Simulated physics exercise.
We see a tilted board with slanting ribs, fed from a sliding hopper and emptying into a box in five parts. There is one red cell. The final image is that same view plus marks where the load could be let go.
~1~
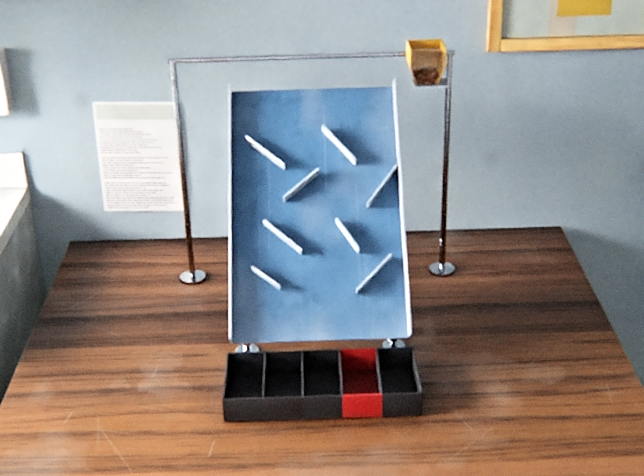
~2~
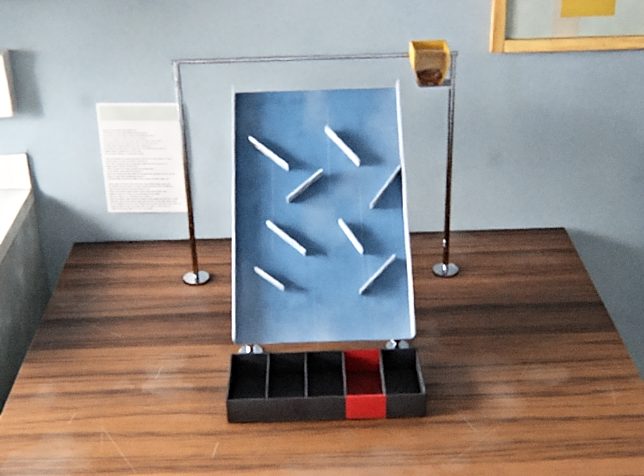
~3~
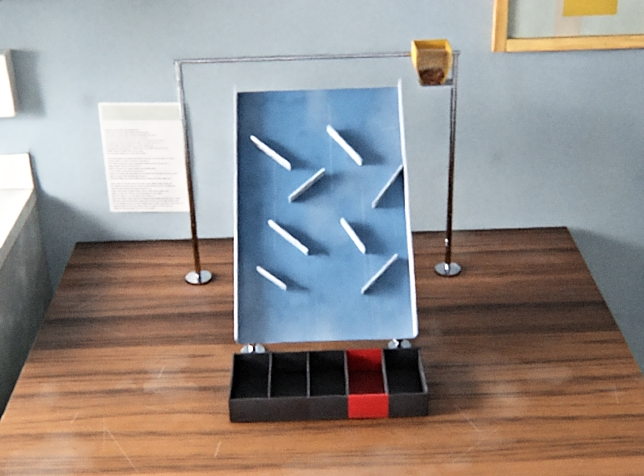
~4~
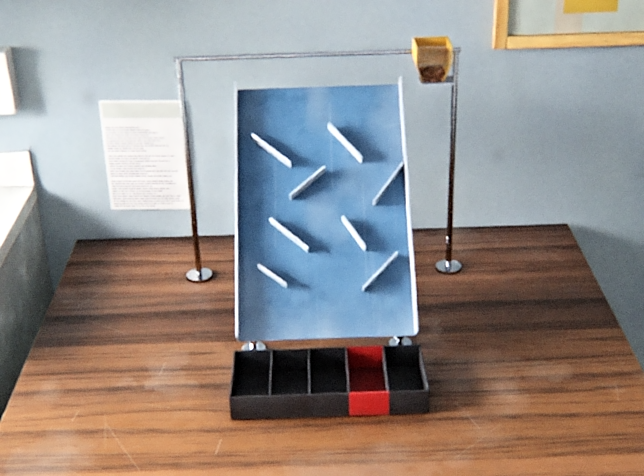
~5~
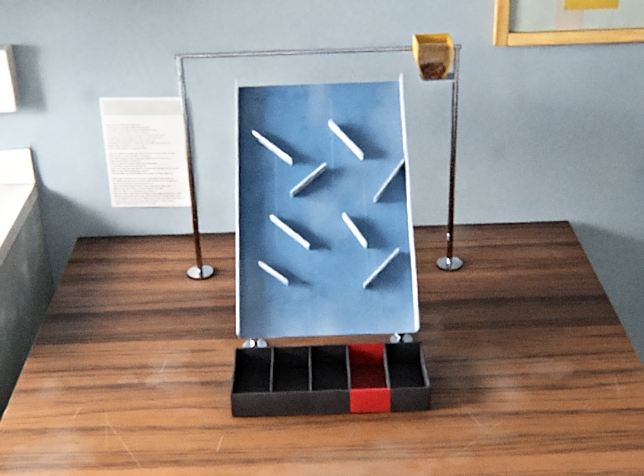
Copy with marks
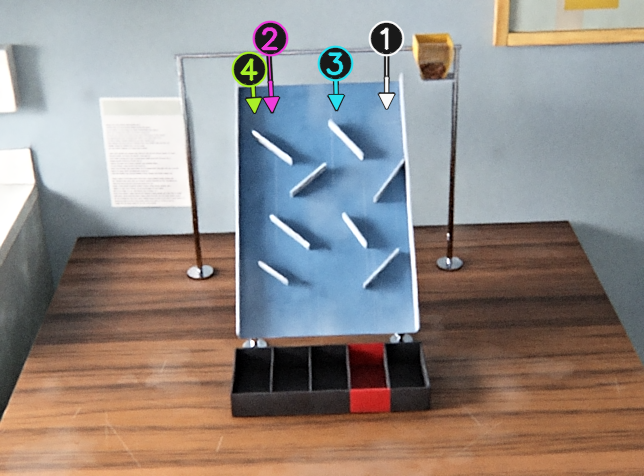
On a brown wood-grain tabletop against a pale blue-grey wall, the view is from in front and slightly above. A tilted blue board with slanting white ribs stands beneath a thin metal rail, a small yellow hopper at the rail's right end, and a black five-part box with one red cell lies below. Nothing on the table moves; only the camera shifts very slightly.
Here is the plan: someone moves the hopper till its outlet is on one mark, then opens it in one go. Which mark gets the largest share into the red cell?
2.
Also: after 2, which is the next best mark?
That is mark 4.
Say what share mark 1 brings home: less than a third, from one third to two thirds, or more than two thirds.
Mark 1 gives less than a third.
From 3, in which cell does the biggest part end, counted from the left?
The third from the left.
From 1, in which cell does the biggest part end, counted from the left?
The third.
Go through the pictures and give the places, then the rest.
The first frame shows hopper (426, 74), cereal balls, door shut.
The second frame shows ribs (249, 137) to (288, 165), (326, 126) to (359, 161), (287, 198) to (322, 169).
The third frame shows ribs (374, 203) to (403, 165), (270, 221) to (307, 250), (342, 218) to (365, 249).
The fourth frame shows ribs (258, 264) to (286, 284), (363, 287) to (397, 252).
The fifth frame shows red cell (370, 399), number 4 of 5 from the left.
On the marked copy, mark 1 meets the board at (386, 103); mark 2 meets the board at (271, 106); mark 3 meets the board at (336, 104); mark 4 meets the board at (254, 107).
If 1 is chosen, just a few in the red cell, almost all in other cells.
If 2 is chosen, roughly half in the red cell, roughly half in other cells.
If 3 is chosen, about a tenth in the red cell, almost all in other cells.
If 4 is chosen, roughly a quarter in the red cell, the larger part in other cells.
